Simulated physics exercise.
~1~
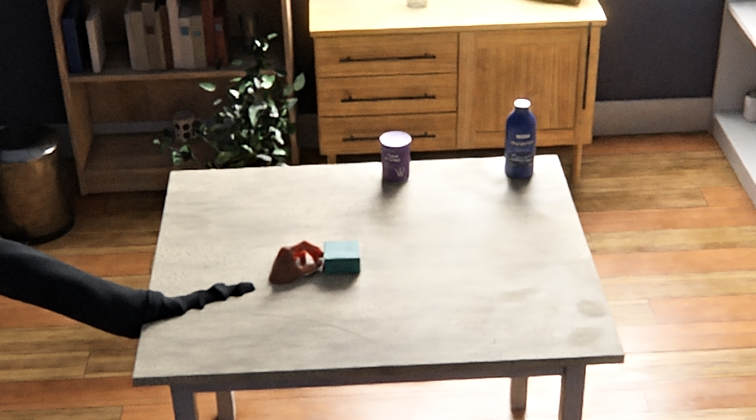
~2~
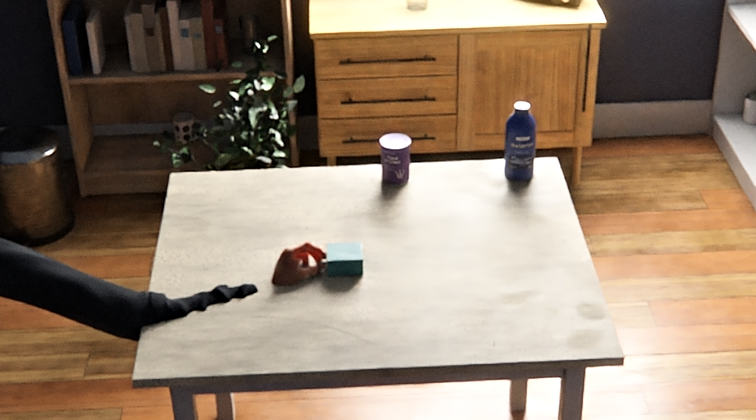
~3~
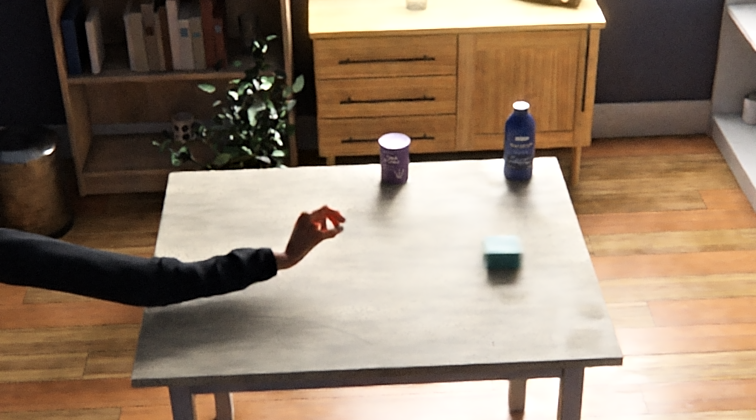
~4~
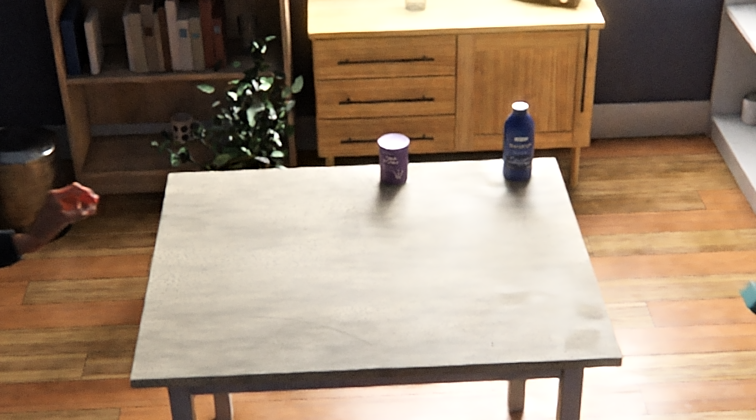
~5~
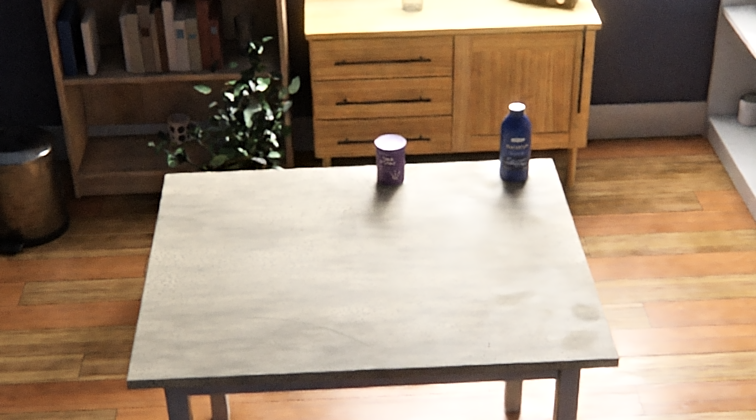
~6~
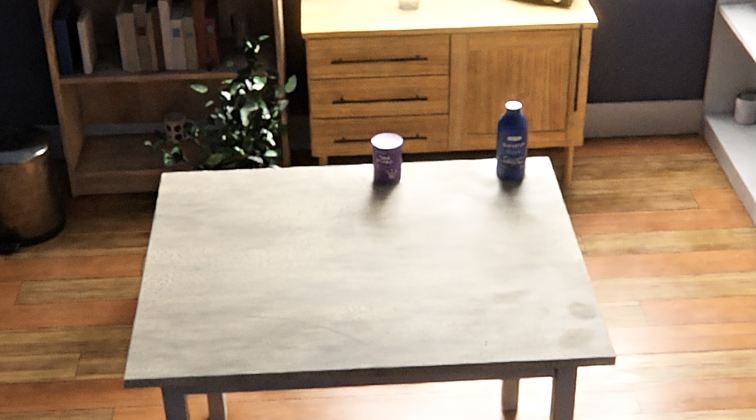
In a room with a bookshelf and wooden cabinet, a hand shoved a small turquoise block rightward across a pale table and drew back as it slid off the right side and out of view, leaving the purple tin and blue bottle standing.
